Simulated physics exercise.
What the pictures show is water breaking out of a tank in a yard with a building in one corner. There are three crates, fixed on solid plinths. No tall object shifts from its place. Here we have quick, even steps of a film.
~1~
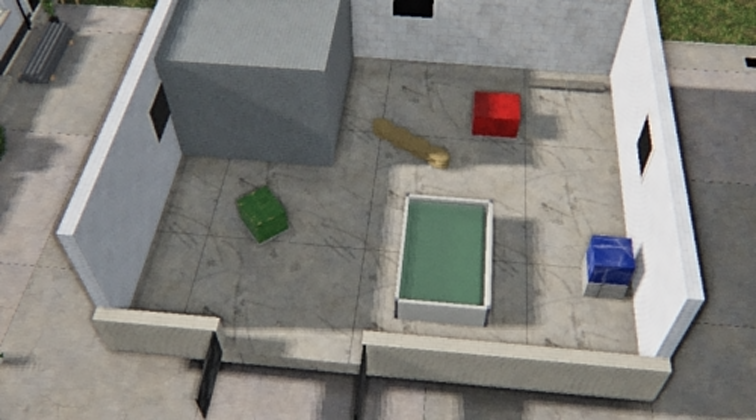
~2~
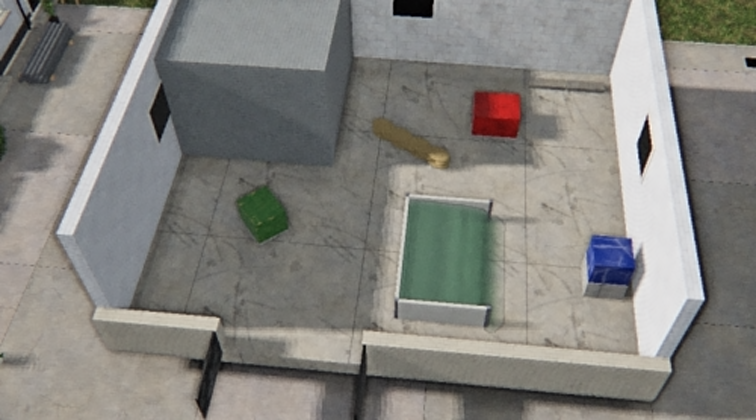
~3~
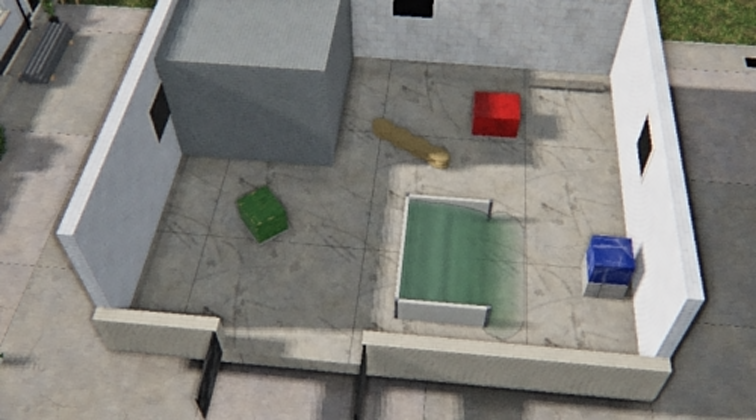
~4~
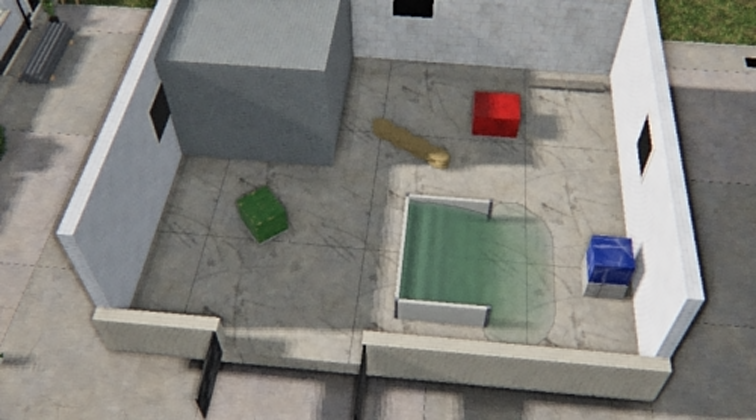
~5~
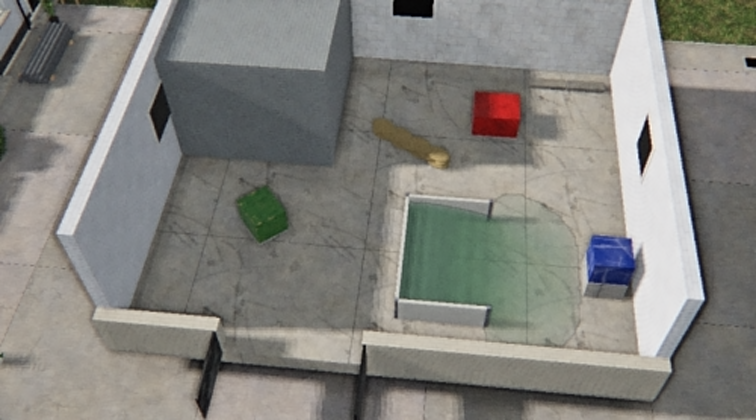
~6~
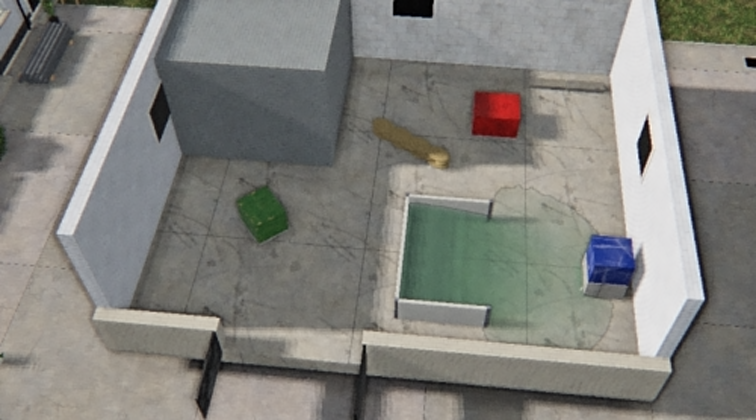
In a walled yard, green water pours from a tank's right side and spreads toward a blue crate.
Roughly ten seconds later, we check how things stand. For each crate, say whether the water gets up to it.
Blue crate: No; red crate: Yes; green crate: No.
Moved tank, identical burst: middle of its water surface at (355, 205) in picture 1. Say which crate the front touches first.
The blue one comes first.
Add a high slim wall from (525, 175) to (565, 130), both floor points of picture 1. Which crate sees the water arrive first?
It's the crate marked blue.
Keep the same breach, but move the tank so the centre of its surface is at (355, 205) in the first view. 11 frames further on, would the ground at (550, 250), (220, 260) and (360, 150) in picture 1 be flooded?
First drenched; next unwetted; last unwetted.
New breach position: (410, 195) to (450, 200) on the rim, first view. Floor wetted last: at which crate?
The crate marked blue, by my reading.
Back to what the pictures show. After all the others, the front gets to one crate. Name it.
Last of all: The green crate.
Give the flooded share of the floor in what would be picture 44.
Roughly 55 percent, I reckon.
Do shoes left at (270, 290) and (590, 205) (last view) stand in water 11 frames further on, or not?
Going in order, I'd say clear for the first and drenched for the second.
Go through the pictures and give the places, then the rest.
In the first frame, the tank at (446, 251) is whole and still.
In the second frame, water pours out at (486, 266) and has run to (496, 221).
In the third frame, water pours out at (486, 266) and has run to (506, 216).
In the fourth frame, water pours out at (486, 267) and has run to a hidden place.
In the fifth frame, the front is at (543, 210), out from the gap at (486, 267).
In the sixth frame, water pours out at (486, 267) and has run to (595, 236).
A moment on, water covers 20 % of the floor; the blue crate water round its plinth, the red crate not reached, the green crate not reached.
Next, water covers 20 % of the floor; the blue crate water round its plinth, the red crate not reached, the green crate not reached.
Then, water covers 30 % of the floor; the blue crate water round its plinth, the red crate not reached, the green crate not reached.
Later, water covers 55 % of the floor; the blue crate water round its plinth, the red crate water round its plinth, the green crate not reached.
In the end, water covers 60 % of the floor; the blue crate stayed above the water, the red crate was topped, the green crate stayed above the water.
